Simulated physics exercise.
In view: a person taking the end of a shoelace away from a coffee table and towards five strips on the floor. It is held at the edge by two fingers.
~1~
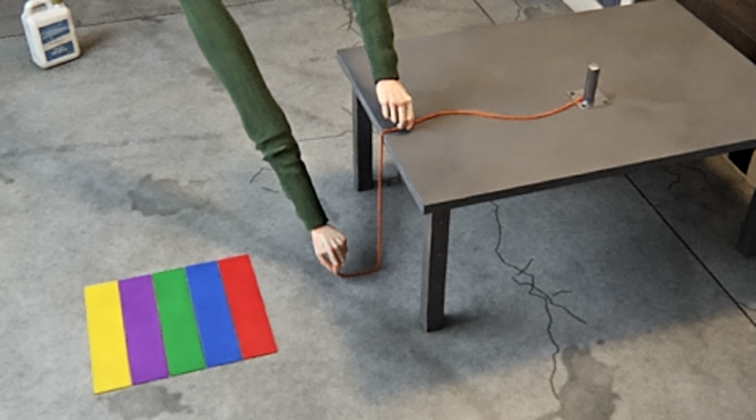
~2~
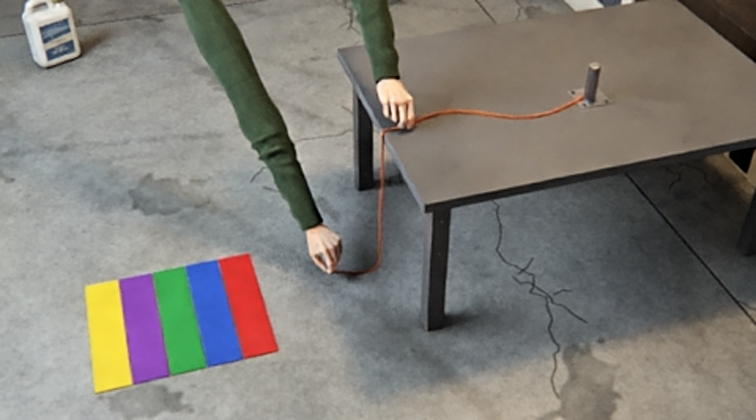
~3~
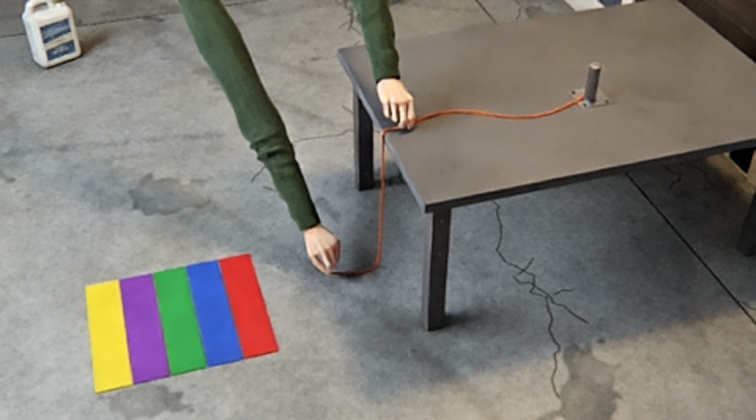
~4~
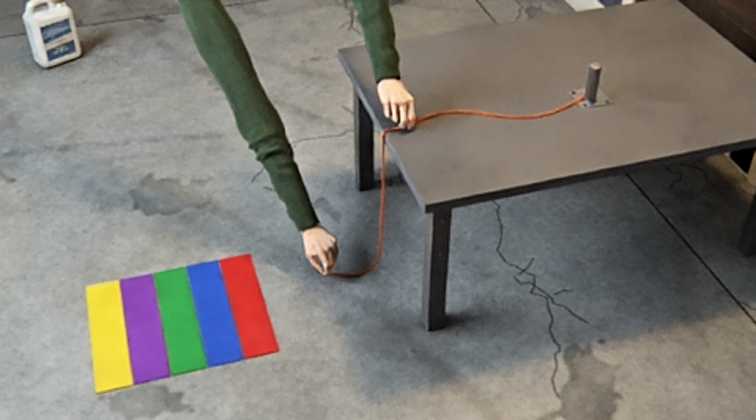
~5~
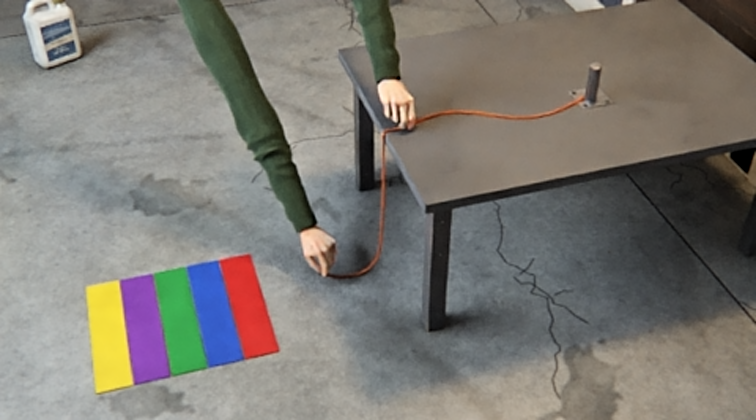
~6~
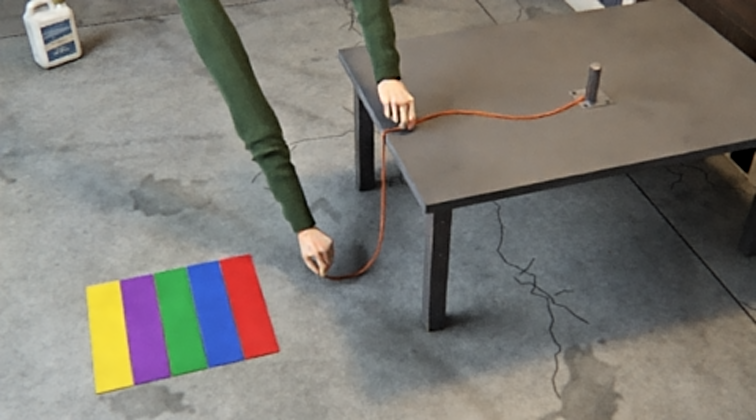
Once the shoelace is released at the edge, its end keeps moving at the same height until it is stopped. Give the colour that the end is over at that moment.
The end is over blue.
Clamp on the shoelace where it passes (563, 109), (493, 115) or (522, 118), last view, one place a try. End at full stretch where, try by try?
Near (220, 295), then (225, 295), then (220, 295).
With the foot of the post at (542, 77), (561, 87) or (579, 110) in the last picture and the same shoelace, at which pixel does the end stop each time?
(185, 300), (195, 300) and (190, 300), roughly.
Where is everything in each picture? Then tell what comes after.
End (333, 270); red (256, 336); blue (220, 344); green (184, 352); purple (147, 361); yellow (111, 369), in the first picture.
End (328, 270); shoelace through (561, 109) (495, 115) (423, 119) (383, 156) (381, 211) (379, 262), in the second picture.
End (326, 271), in the third picture.
End (324, 271); shoelace through (562, 110) (496, 116) (423, 119) (384, 156) (382, 211) (376, 262), in the fourth picture.
End (322, 272), in the fifth picture.
End (320, 273); shoelace through (562, 110) (496, 116) (424, 120) (384, 156) (383, 211) (371, 263), in the sixth picture.
A little later, end near (283, 280); short of the strips.
Next, end near (241, 289); over red.
When it is tight, end near (215, 295); over blue. It halts on the blue strip.
